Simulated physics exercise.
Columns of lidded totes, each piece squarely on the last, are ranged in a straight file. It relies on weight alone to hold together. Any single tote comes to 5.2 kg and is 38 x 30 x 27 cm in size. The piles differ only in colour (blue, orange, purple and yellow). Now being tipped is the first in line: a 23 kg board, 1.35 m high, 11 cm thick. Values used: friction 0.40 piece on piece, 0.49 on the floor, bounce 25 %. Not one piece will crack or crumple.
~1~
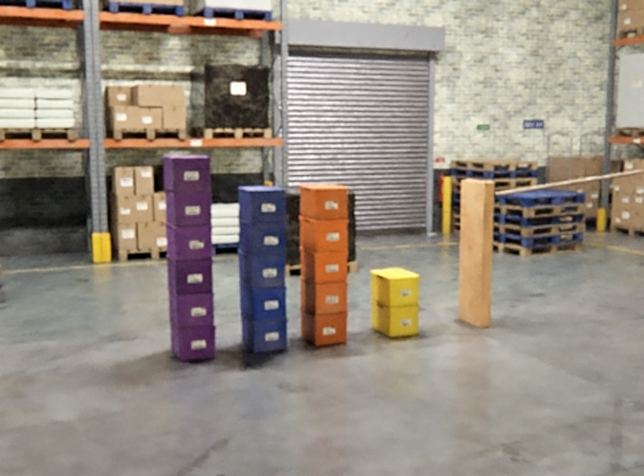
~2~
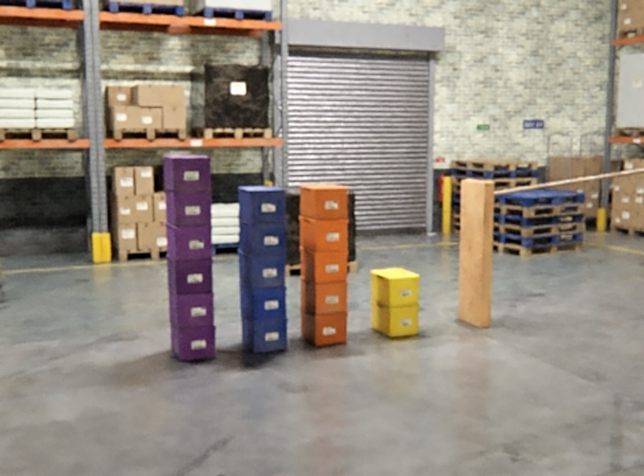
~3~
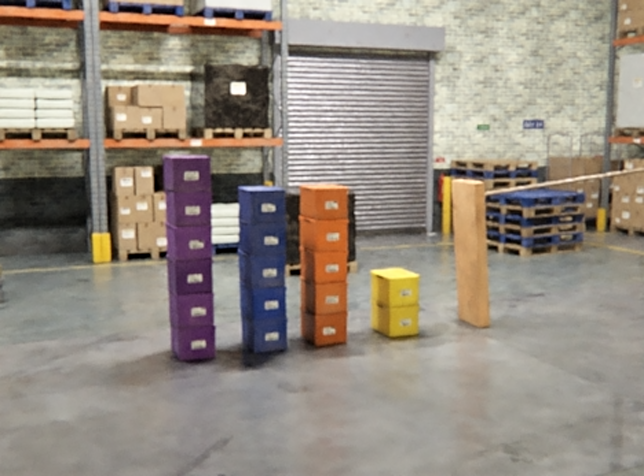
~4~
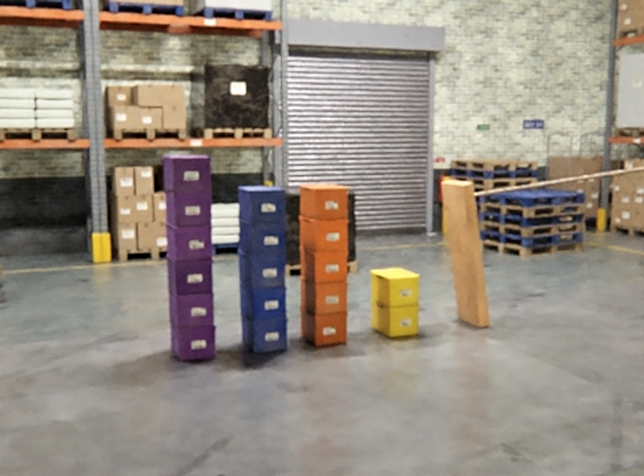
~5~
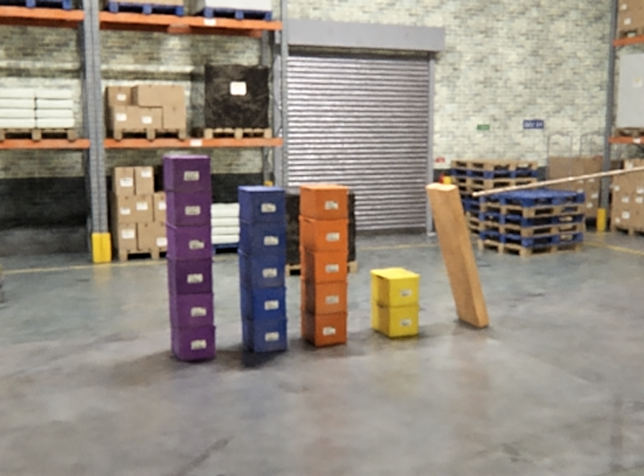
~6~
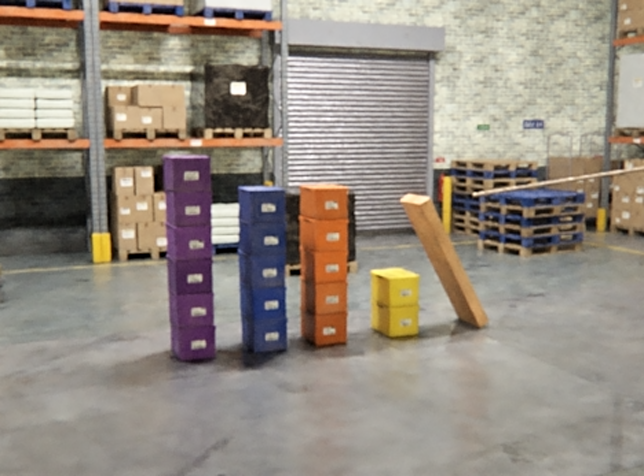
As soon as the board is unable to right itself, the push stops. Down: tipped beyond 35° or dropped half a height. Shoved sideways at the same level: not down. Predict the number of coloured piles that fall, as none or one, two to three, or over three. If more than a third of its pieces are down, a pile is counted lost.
The number of coloured piles that fall is none or one.
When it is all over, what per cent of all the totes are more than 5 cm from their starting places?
That makes 15 percent.
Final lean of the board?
It ends up leaning about 65 degrees from upright.
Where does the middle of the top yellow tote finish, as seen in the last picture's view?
Its centre ends up near pixel (354, 300) in the last picture.
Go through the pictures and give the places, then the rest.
In the first frame (pixels give the middle of a visible side), pole end (494, 195) 8 cm short, board 0° from upright; top yellow tote (405, 292); top purple tote (192, 175); none of the others has stirred.
The second frame shows pole end 1 mm in, board 0° from upright; top purple tote (192, 175).
The third frame shows pole end 8 cm in, board 5° from upright; top blue tote (268, 207); none of the others has stirred.
The fourth frame shows pole end 16 cm in, board 10° from upright; top purple tote (192, 175); none of the others has stirred.
The fifth frame shows pole end (471, 196) 17 cm in, stopped, board 17° from upright; top orange tote (332, 204); none of the others has stirred.
The sixth frame shows pole end (471, 196) 17 cm in, stopped, board 29° from upright; top purple tote (192, 175); top orange tote (332, 204); none of the others has stirred.
Then, 0.24 s past the last view, board 51° from upright; none of the 18 totes down, 1 disturbed; top yellow tote 39 mm from its place.
Then, 1.12 s past the last view, board 61° from upright; none of the 18 totes down, 2 disturbed; top yellow tote 27° from how it stood.
In the end, board 64° from upright; 2 of the 18 totes down; top yellow tote 39° from how it stood, 8 cm lower; top orange tote unmoved. Wrecked, yellow. From the last view, middles, top yellow tote near (354, 300), top orange tote near (322, 202).
